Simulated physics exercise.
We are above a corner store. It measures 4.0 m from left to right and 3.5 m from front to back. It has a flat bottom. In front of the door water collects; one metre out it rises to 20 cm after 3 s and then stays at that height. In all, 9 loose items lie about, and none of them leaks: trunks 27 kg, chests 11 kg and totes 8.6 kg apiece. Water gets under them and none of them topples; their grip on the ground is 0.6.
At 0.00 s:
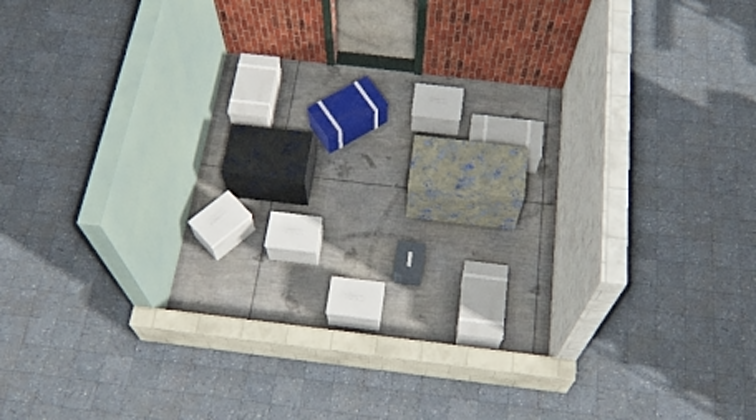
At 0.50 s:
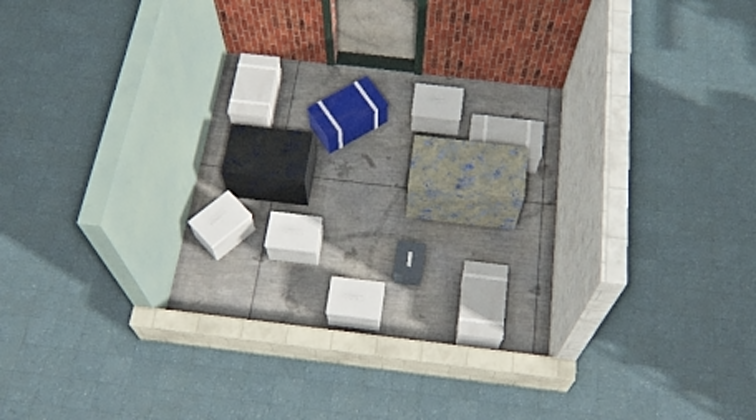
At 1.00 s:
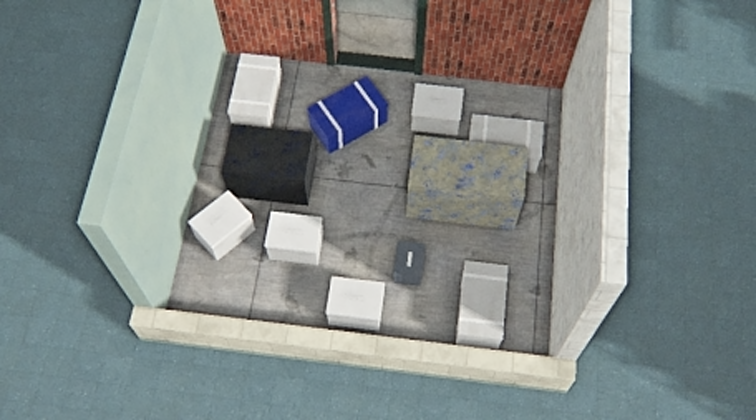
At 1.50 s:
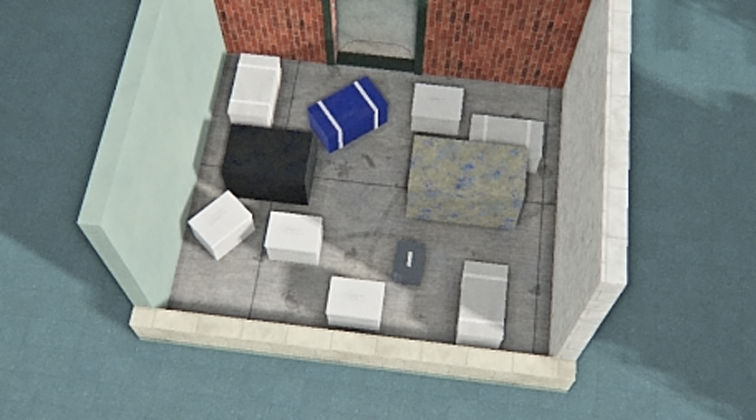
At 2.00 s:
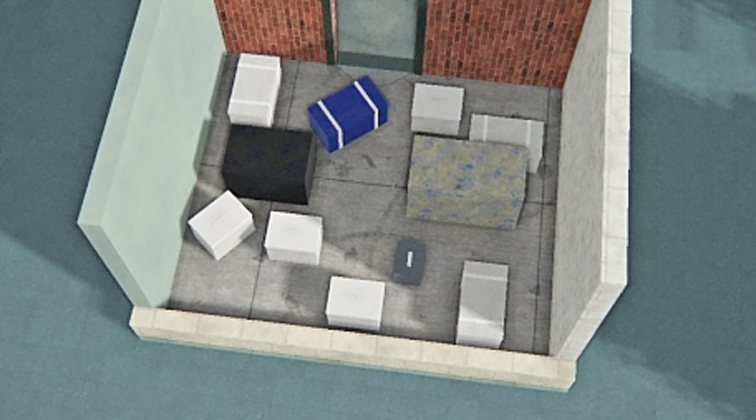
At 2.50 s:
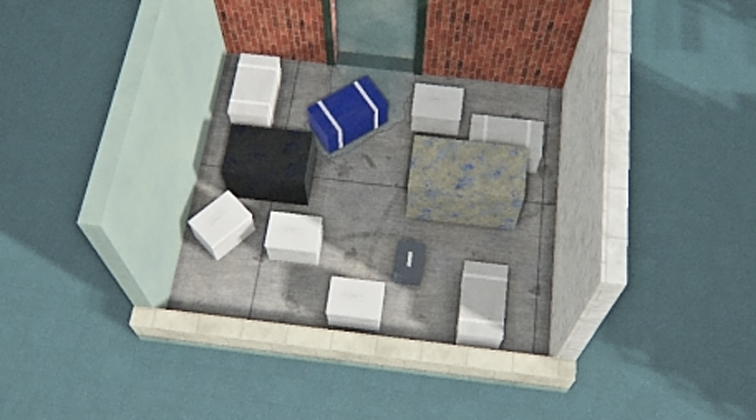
We see a small brick-backed store from above, with boxes and a striped blue case on its floor, as bluish water covers the paving outside and then gradually shows in the doorway, while the items inside stay still.
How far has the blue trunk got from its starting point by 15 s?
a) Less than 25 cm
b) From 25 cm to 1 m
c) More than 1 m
Answer: C.
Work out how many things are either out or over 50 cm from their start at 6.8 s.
I make it 2.
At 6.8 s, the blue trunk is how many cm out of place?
About 200 cm.
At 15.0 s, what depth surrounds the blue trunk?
Near 14 cm deep.
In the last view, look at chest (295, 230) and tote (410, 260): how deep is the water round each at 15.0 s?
First roughly 13 cm, second roughly 13 cm.
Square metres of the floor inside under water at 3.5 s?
Wet: Near 2.5 m2.
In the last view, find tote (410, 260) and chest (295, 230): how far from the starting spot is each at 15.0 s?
120 cm and 100 cm respectively.
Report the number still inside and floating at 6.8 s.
The count is 0.
After 3.5 s the blue trunk is near (347, 118), 0.2 m from its start, aground; 0 afloat.
After 6.8 s the blue trunk is near (315, 267), 2.0 m from its start, aground; 0 afloat.
After 11.0 s the blue trunk is near (259, 239), 1.9 m from its start, afloat; 9 afloat.
After 15.0 s the blue trunk is near (275, 273), 2.2 m from its start, afloat; 9 afloat.
